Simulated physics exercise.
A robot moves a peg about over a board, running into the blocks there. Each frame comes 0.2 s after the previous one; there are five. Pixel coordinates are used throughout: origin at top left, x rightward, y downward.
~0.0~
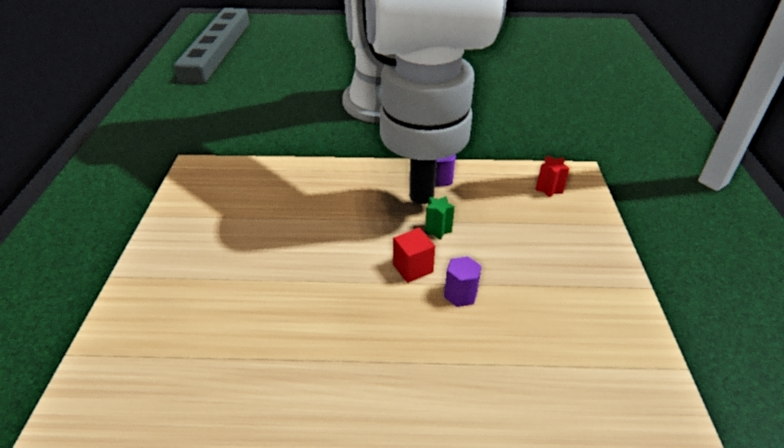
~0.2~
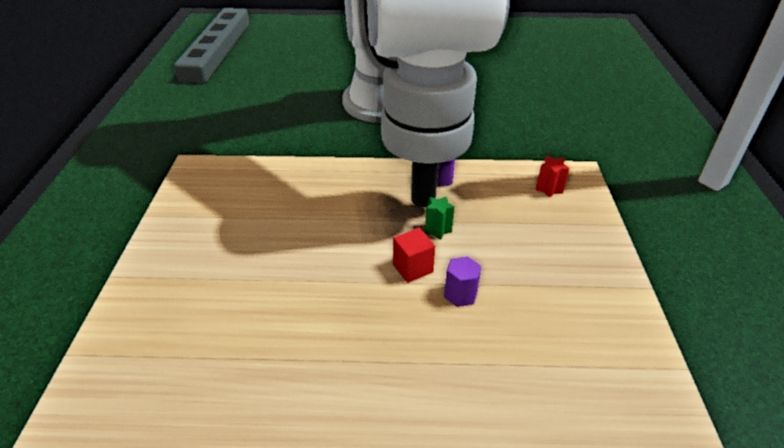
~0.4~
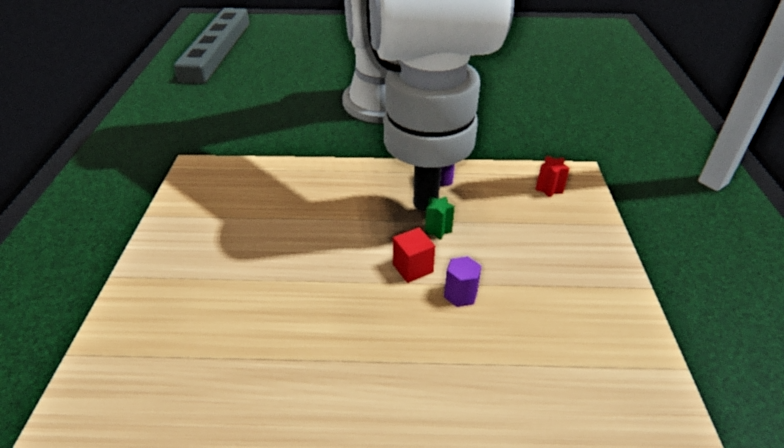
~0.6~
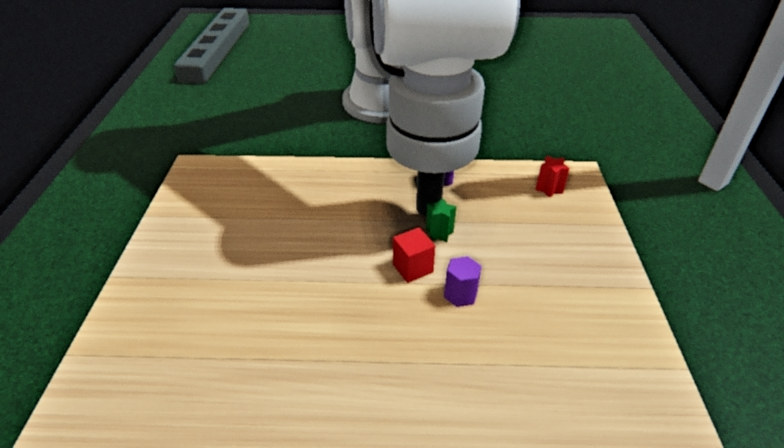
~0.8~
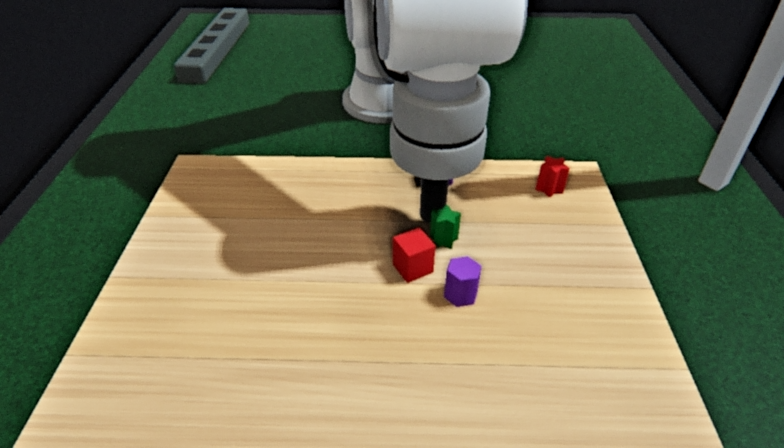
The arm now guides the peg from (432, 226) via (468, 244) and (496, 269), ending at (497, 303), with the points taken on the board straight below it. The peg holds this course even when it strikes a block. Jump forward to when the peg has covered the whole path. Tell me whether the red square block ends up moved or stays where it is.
Still in place.
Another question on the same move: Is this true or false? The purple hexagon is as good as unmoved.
False - the claim does not hold.
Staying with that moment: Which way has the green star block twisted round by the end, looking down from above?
My answer: Clockwise.
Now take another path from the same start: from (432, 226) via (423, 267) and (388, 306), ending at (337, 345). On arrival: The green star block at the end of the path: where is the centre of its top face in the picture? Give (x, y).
I expect it at (455, 232).
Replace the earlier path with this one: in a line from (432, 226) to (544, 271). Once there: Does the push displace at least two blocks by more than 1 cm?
That would be a no.
What follows on the original path. One third of the way, peg (470, 233); green star block (472, 234), turned 35° clockwise.
Two thirds of the way, peg (498, 258); green star block (477, 247), turned 100° clockwise.
At the end, peg (499, 292); red square block in place; green star block (475, 254), turned 140° clockwise; purple hexagon (455, 271).
